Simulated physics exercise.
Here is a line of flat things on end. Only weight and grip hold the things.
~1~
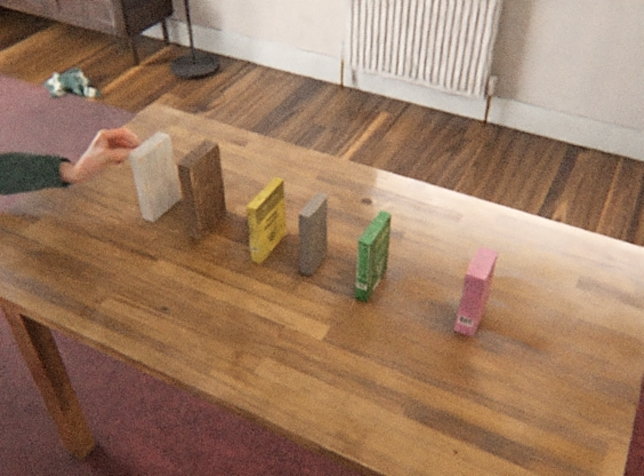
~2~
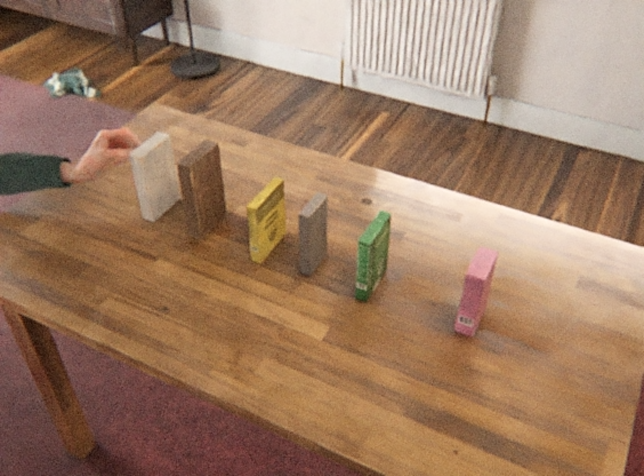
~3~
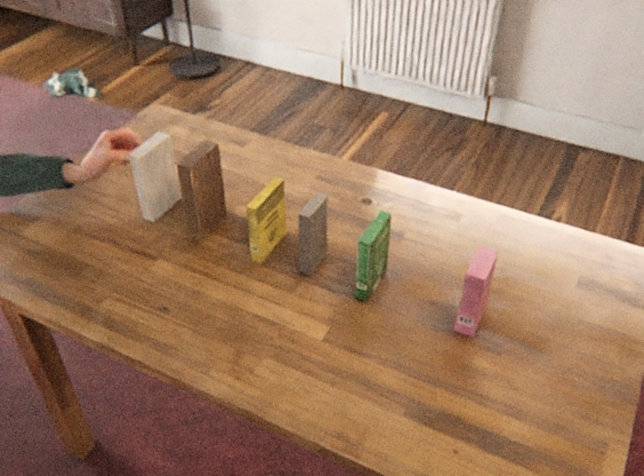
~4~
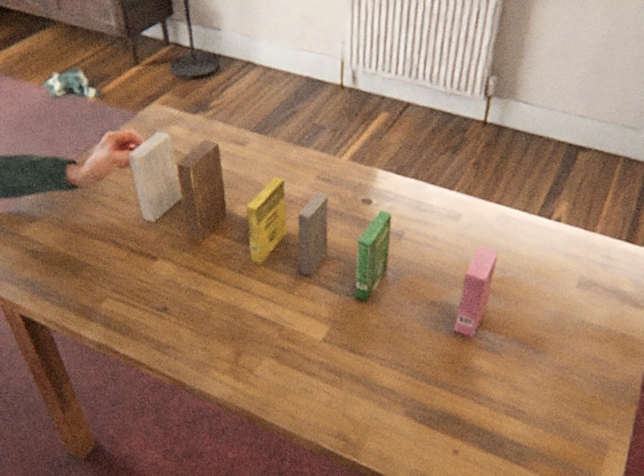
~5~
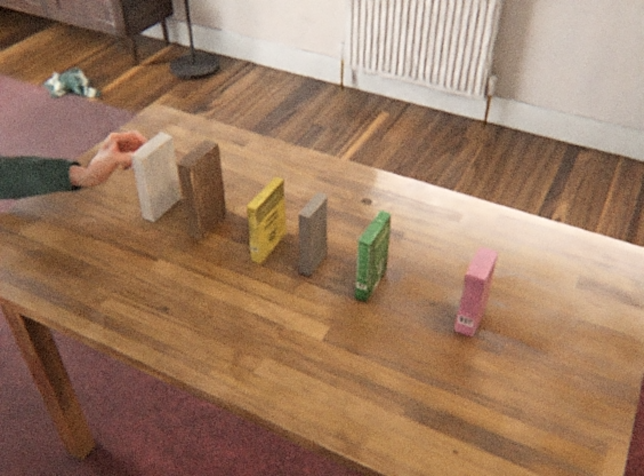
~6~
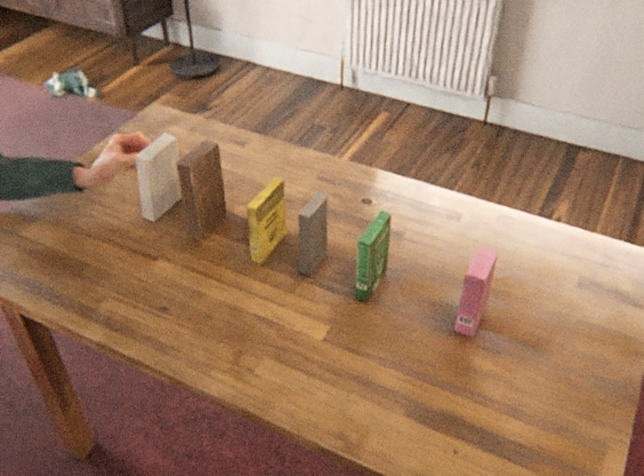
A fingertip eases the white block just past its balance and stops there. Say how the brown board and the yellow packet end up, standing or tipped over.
The brown board falls over, the yellow packet falls over.
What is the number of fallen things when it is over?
In all, 5.
Then, 0.50 s on from there, white block 54° over; brown board turned 26° from how it was put near (220, 197).
Then, 0.70 s on from there, white block 75° over; brown board on its side near (249, 226); yellow packet turned 67° from how it was put near (298, 244); grey block turned 45° from how it was put.
Then, 0.80 s on from there, white block 75° over; brown board on its side near (250, 229); yellow packet on its side near (301, 249); green packet on its side.
In the end, toppled on the table, green packet, brown board, grey block and yellow packet. At the end, from the last picture's camera, brown board near (250, 229), yellow packet near (301, 249).
